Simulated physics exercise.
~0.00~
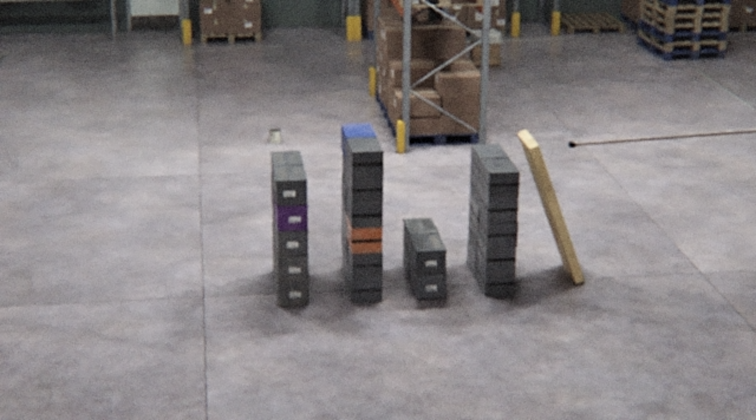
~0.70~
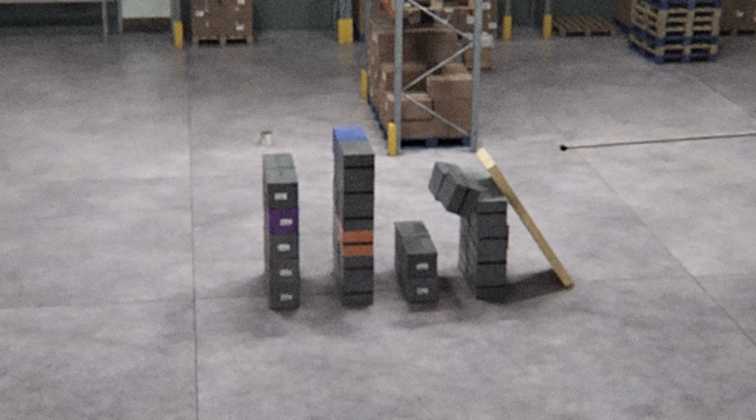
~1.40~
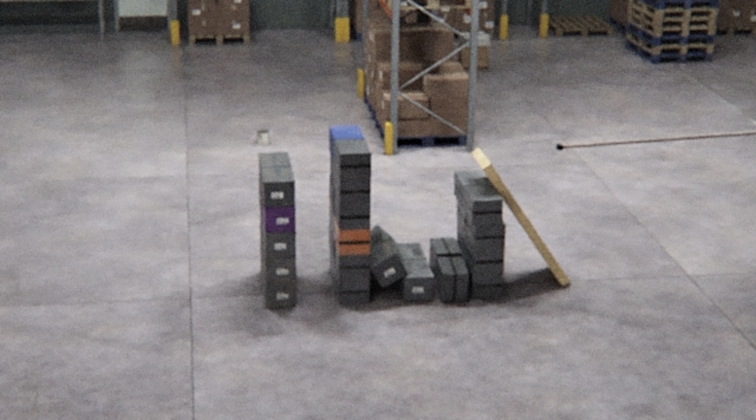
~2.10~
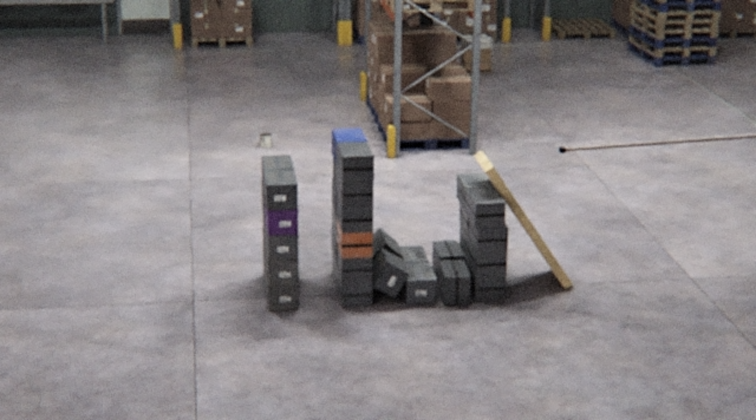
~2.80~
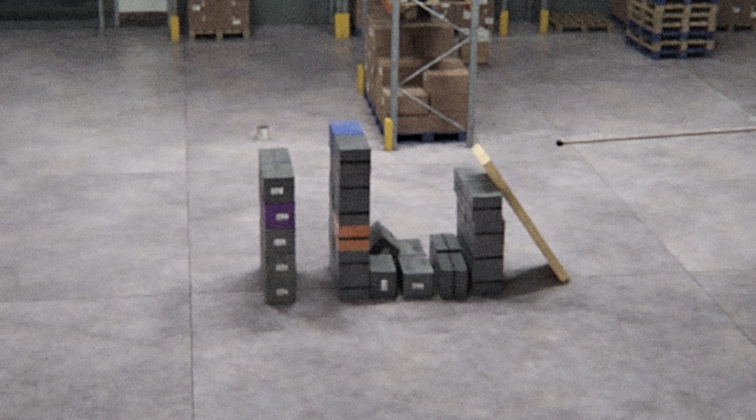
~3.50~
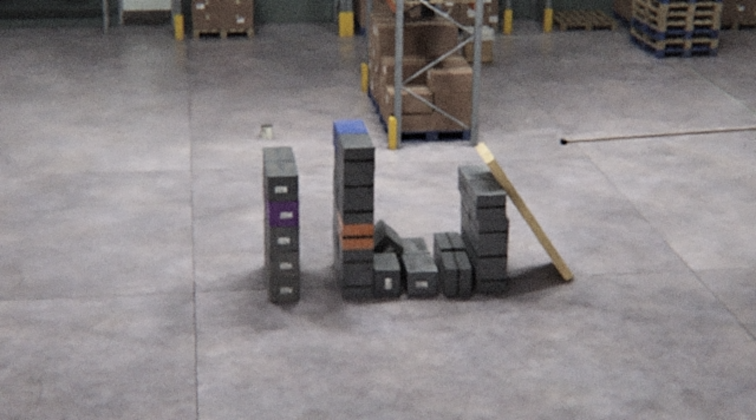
In a warehouse, a leaning yellow board tipped left against the nearest stack of dark totes, knocking a few off the top onto the short stack beside it, while the taller stacks with the orange, blue and purple totes stayed standing.
